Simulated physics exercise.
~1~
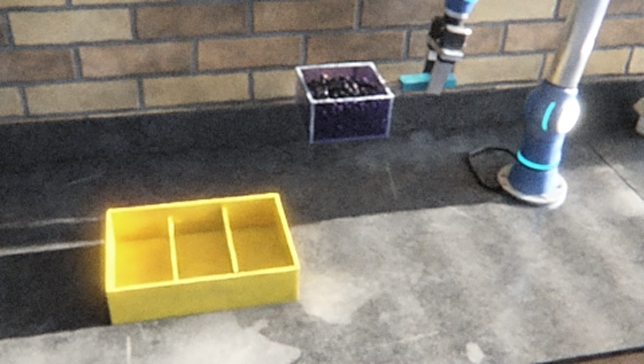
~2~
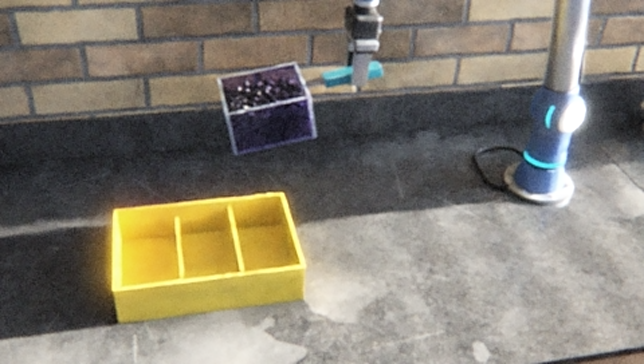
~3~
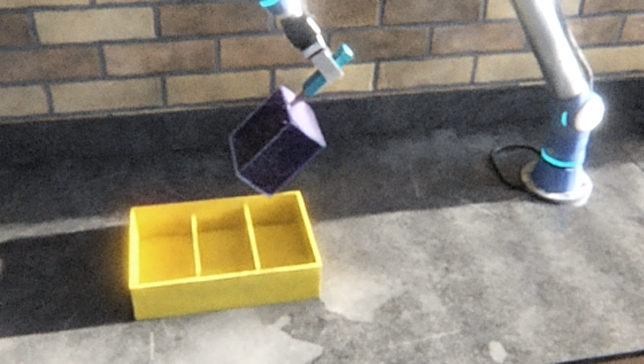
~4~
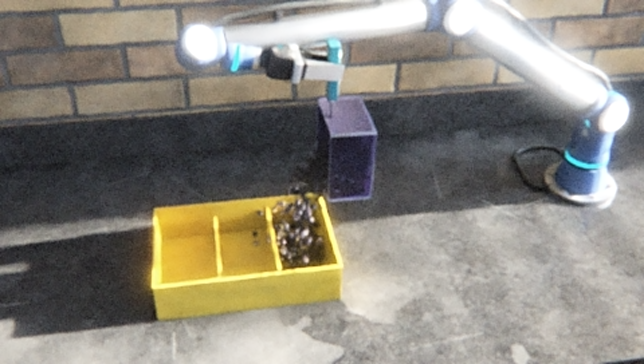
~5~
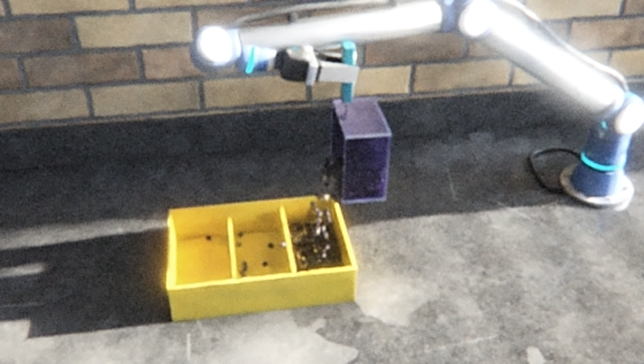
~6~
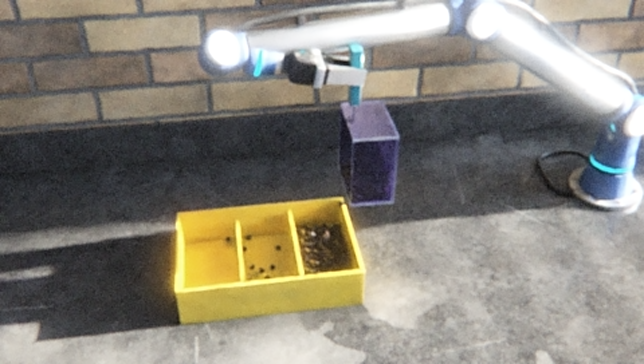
A robot arm carries a purple box left, tips it, and pours dark beads mostly into the yellow tray's right section.
